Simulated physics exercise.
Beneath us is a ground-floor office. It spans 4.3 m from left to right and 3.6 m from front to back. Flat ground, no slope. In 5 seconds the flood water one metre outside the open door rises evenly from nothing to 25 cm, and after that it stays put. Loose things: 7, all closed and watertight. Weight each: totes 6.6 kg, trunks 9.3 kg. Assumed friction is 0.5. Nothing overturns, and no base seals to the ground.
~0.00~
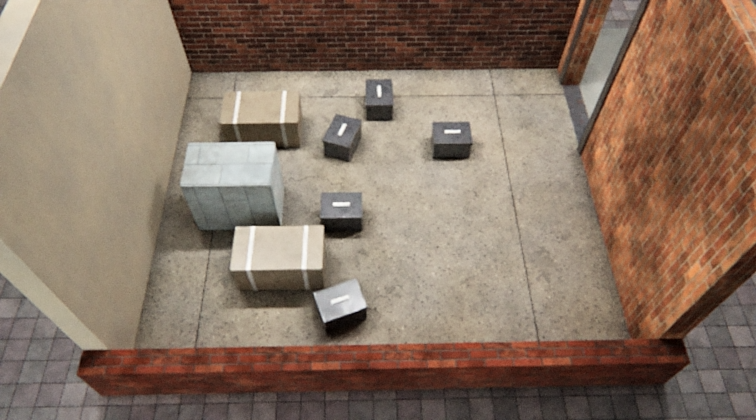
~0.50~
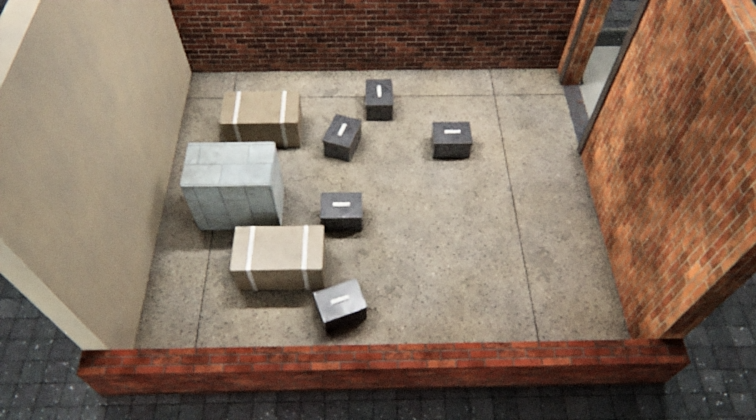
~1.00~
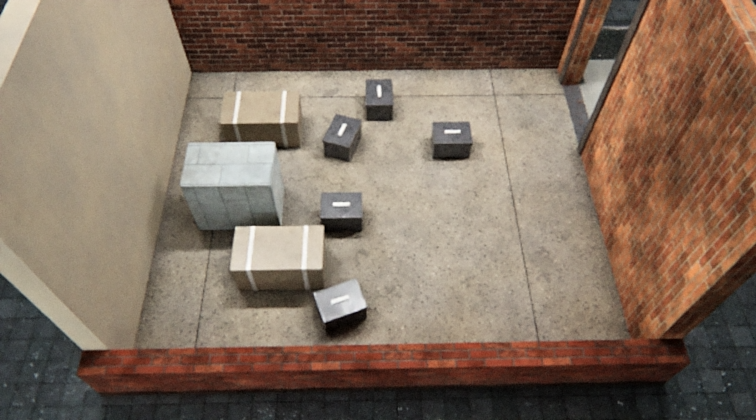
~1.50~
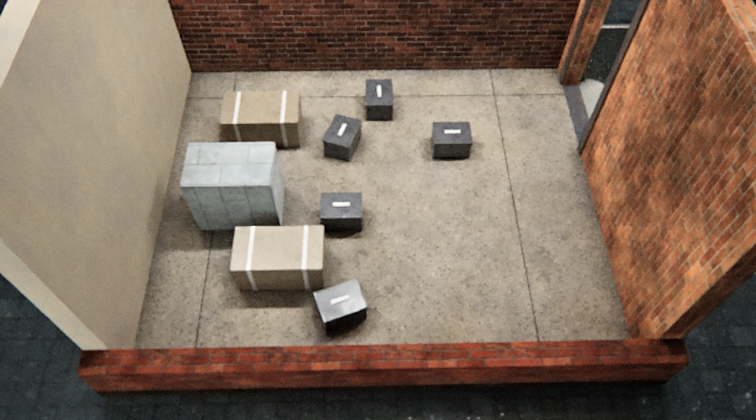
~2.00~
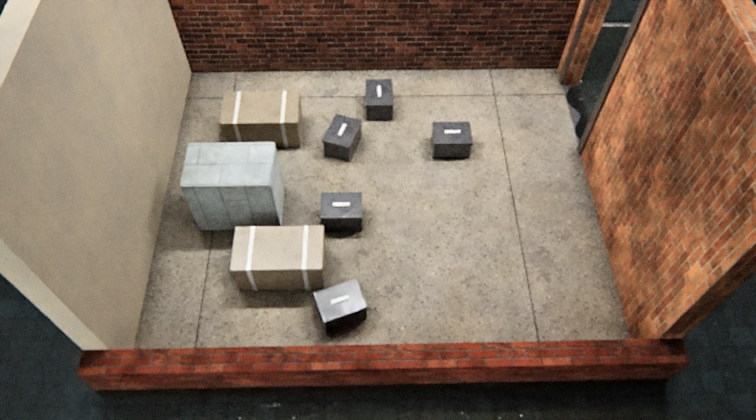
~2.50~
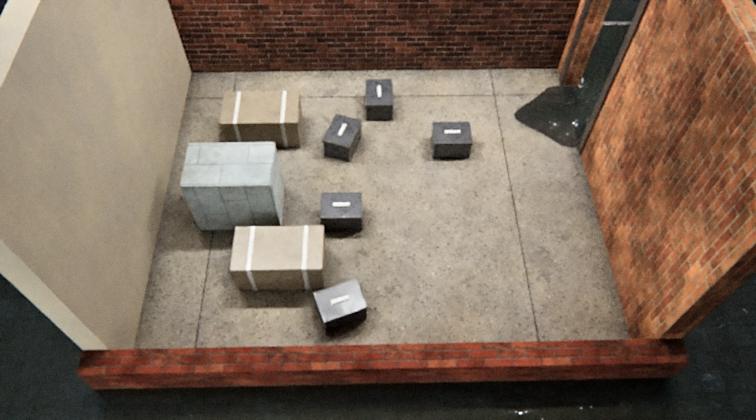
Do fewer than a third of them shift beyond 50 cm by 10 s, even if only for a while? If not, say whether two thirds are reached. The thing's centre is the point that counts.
No, two thirds or more.
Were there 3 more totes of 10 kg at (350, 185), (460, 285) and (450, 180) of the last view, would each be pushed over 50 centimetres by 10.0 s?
In order: Below the mark, below the mark, below the mark.
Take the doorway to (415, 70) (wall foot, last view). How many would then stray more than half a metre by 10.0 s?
Result: 6.
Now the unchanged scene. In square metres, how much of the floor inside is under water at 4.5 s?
At that time the wet patch spans about 4.5 m2.
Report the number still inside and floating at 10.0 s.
7 of them.
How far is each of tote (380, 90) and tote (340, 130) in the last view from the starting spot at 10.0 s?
The first is 200 cm from its start, the second 50 cm.
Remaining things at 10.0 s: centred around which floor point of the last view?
Mean floor pixel: About (259, 227).
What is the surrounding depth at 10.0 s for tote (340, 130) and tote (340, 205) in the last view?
About 11 and 7 cm.
After 3.5 s 0 of 7 are over 50 cm from their spots; 0 afloat.
After 4.5 s 0 of 7 are over 50 cm from their spots; 0 afloat.
After 7.0 s 4 of 7 are over 50 cm from their spots; 3 afloat.
After 10.0 s 6 of 7 are over 50 cm from their spots, and 6 have been at some point; 7 afloat.
